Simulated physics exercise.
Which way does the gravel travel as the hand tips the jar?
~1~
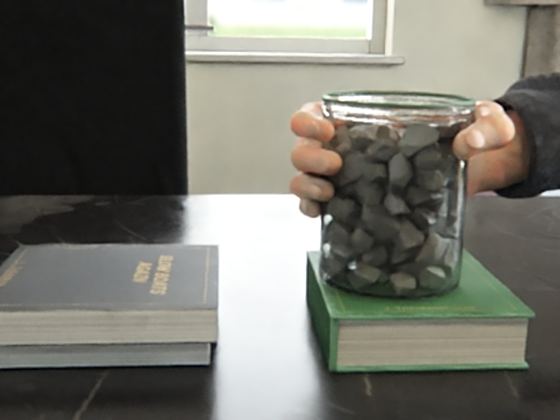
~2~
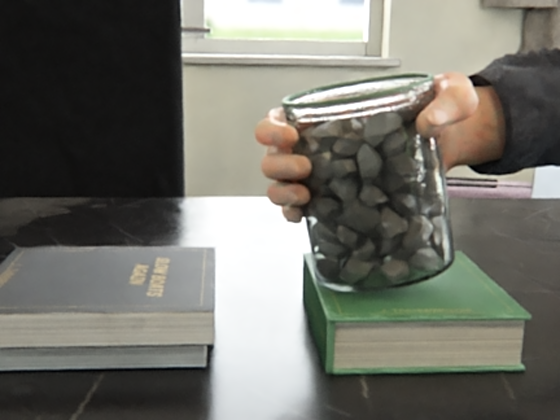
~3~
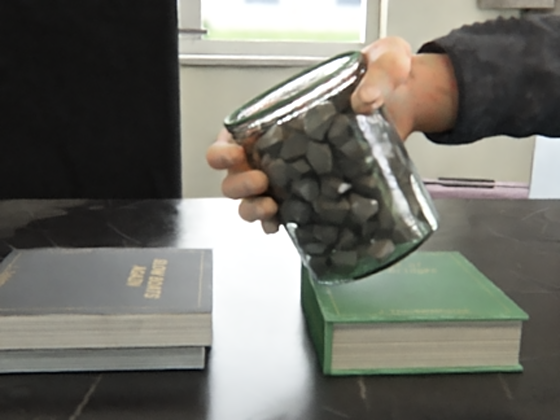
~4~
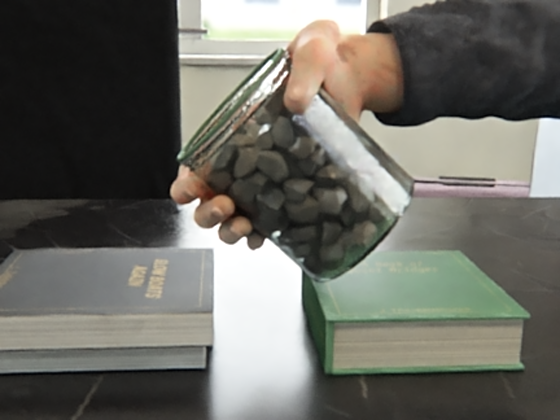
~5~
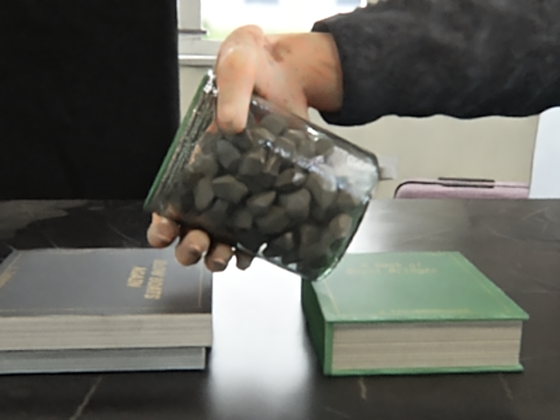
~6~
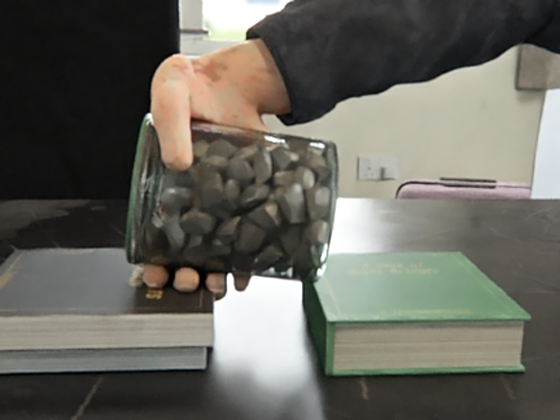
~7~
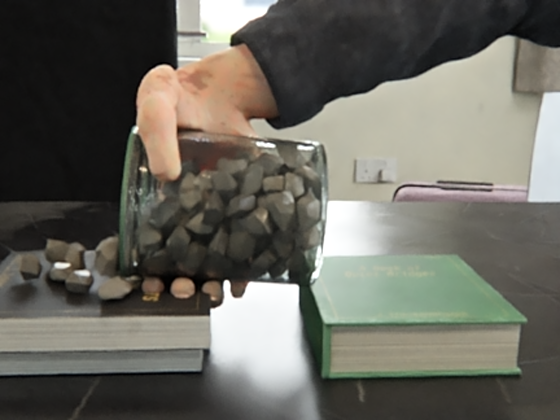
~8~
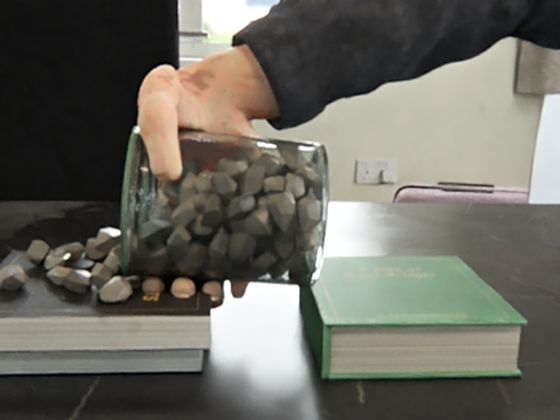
The gravel moves to the left, carried along in the tipping jar, and a few pieces spill out on that side.
A hand tips an open jar of dark gravel leftward, spilling some stones onto stacked books.
